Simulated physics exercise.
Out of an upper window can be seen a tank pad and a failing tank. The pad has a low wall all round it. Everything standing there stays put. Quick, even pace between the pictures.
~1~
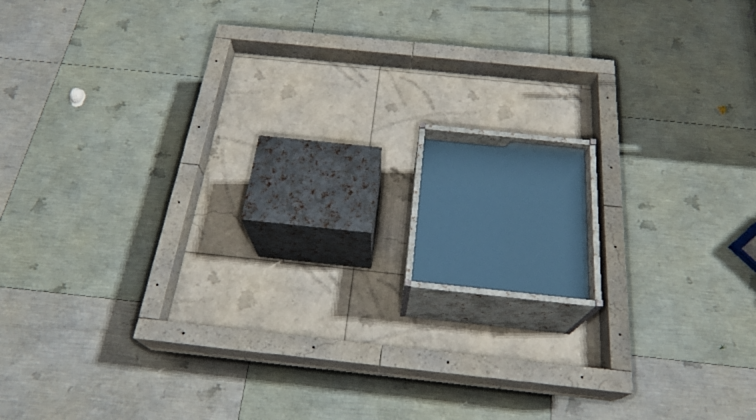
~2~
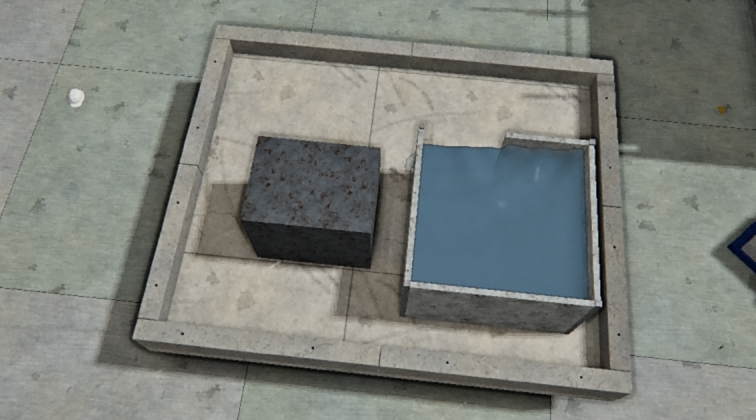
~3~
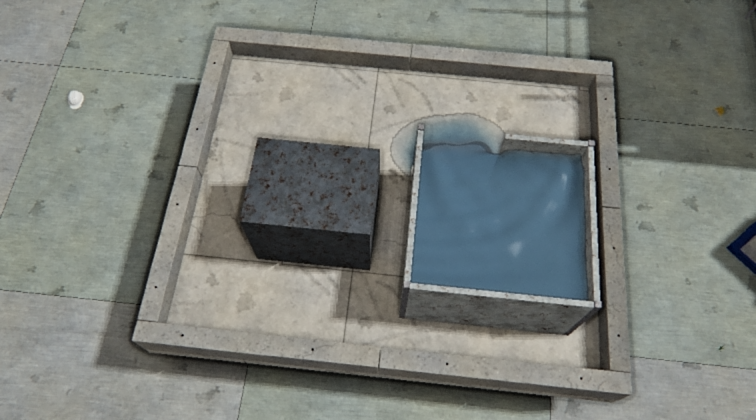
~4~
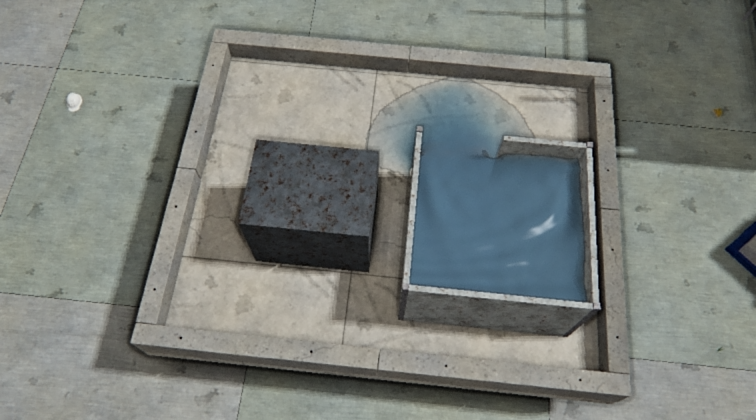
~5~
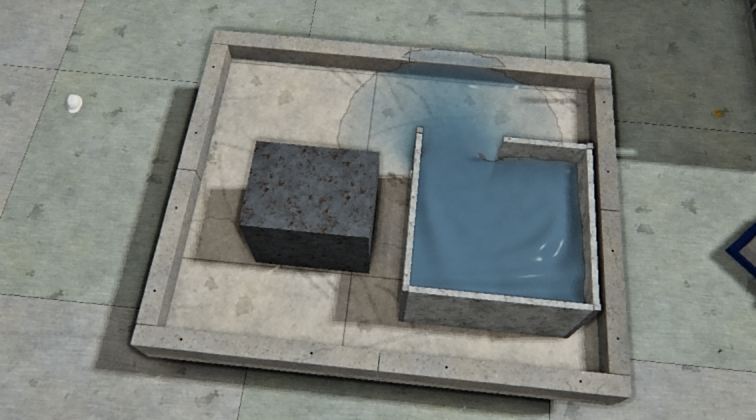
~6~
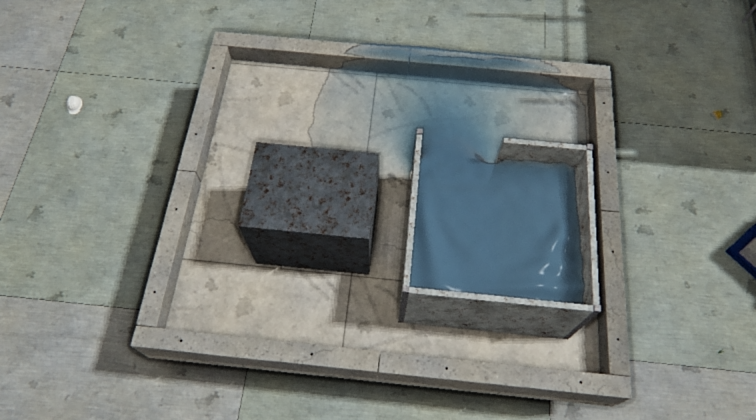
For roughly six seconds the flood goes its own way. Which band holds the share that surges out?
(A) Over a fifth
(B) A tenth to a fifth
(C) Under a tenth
Answer: B.
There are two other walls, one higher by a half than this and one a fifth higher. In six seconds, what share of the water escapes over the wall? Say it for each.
4 % and 10 %.
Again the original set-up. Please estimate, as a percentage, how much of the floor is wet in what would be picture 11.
That works out to some 50 in a hundred.
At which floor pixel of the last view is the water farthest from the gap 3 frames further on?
I'd point to (233, 61).
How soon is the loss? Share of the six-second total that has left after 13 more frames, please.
My reading is near 85 per cent.
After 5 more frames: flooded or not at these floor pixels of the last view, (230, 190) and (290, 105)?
In the order you gave them, they come out unflooded and waterlogged.
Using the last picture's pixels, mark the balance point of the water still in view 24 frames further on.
I'd put my finger on (410, 194).
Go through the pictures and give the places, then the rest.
In the first picture, the open tank at (504, 213) is whole and still.
In the second picture, the front is at (410, 169), out from the gap on the open tank's far side.
In the third picture, water pours out on the open tank's far side and has run to (480, 122).
In the fourth picture, the front is at (463, 83), out from the gap on the open tank's far side.
In the fifth picture, water pours out on the open tank's far side and has run to (383, 74).
In the sixth picture, the front is at (337, 71), out from the gap on the open tank's far side.
A moment on, water covers 40 % of the floor; the low wall has let 1 % over.
Next, water covers 45 % of the floor; the low wall has let 4 % over.
Then, water covers 60 % of the floor; the low wall has let 15 % over.
Later, water covers 75 % of the floor; the low wall has let 18 % over.
In the end, water covers 80 % of the floor; the low wall has let 18 % over.
